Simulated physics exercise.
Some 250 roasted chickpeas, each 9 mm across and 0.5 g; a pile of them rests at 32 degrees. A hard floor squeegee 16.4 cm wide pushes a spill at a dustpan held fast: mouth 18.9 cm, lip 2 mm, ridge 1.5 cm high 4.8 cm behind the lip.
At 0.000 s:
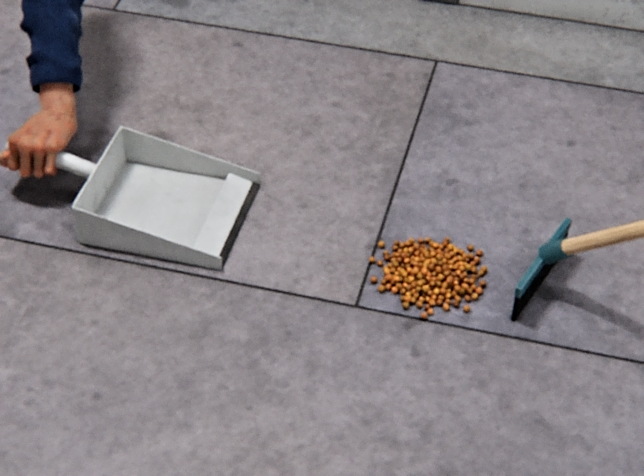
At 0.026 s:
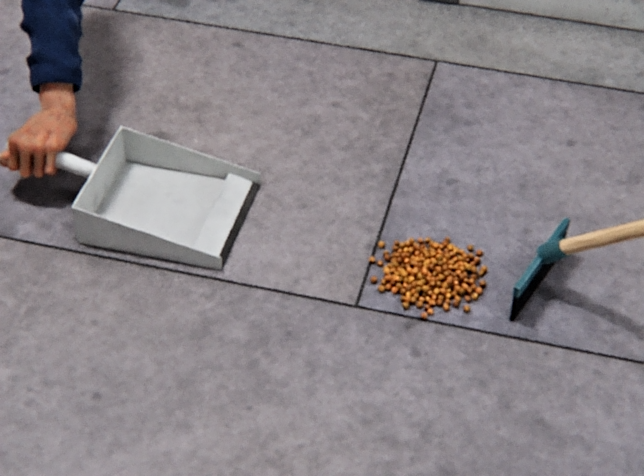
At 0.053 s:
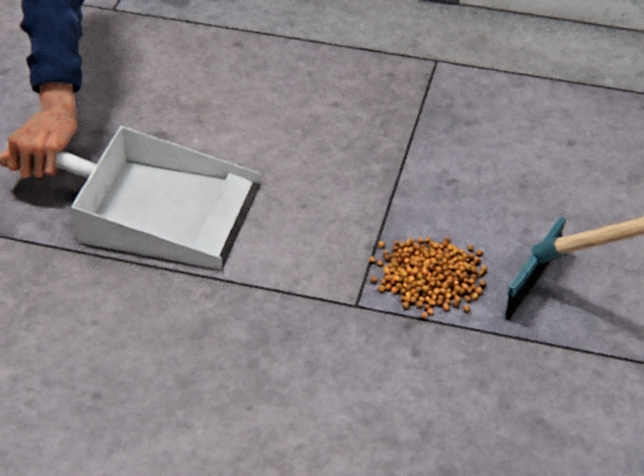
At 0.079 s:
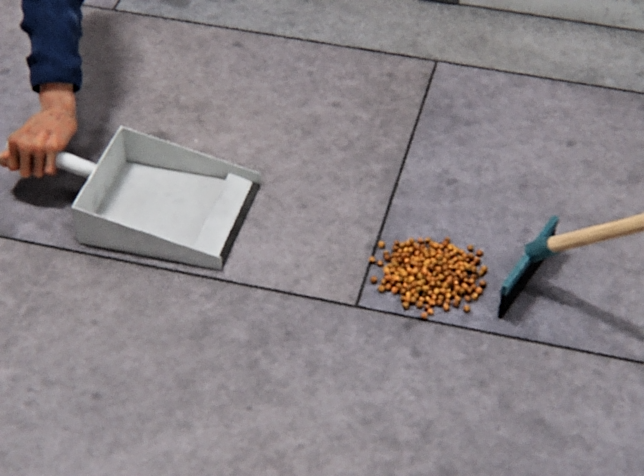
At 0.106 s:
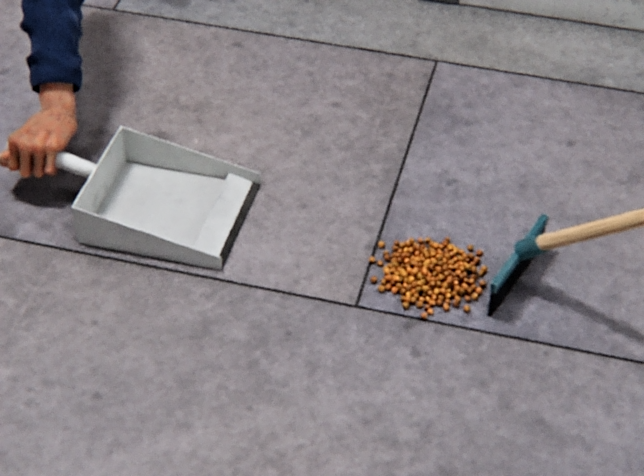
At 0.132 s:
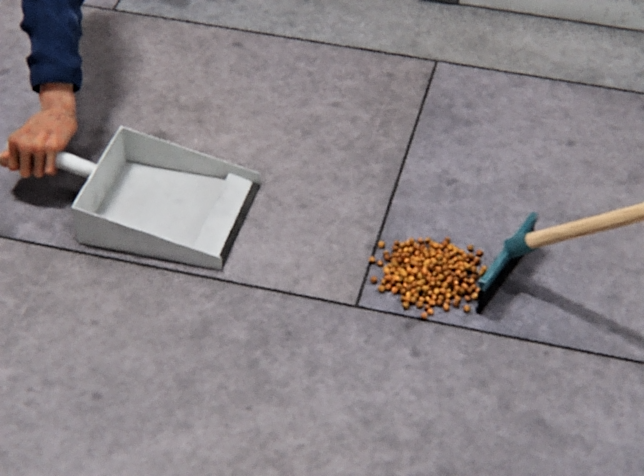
On a grey tiled floor, a teal squeegee sliding left to a pile of small golden-brown pieces while a hand holds a dustpan still.
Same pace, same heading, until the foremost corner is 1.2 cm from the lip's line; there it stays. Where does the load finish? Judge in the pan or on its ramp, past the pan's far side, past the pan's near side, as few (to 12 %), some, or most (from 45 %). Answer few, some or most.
Pan some, far side some, near side some.
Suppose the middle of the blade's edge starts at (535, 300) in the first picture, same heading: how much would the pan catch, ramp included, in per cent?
Some 15 per cent.
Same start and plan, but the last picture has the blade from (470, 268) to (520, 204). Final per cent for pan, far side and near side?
Pan 5, far 40, near 5.
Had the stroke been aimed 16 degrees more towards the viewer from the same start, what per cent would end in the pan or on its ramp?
It would be near 0 per cent.
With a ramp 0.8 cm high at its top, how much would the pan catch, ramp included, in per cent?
Then about 25 per cent.
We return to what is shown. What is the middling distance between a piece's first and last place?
Roughly 26 cm.
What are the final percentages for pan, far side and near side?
Pan 20; far side 15; near side 15.
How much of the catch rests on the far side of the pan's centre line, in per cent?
About 10 per cent.
After 0.43 s, middle of the blade 22 cm from the lip; 0 % over the lip, far side 0 %, near side 10 %.
Then, at 0.62 s, middle of the blade 11 cm from the lip; 0 % over the lip, far side 10 %, near side 15 %.
After 0.94 s, middle of the blade 4 cm from the lip; 20 % over the lip, far side 15 %, near side 15 %.
By 1.2 s all is still; pan 20 %, far side 15 %, near side 15 %, in front of the lip or behind the blade 50 %.
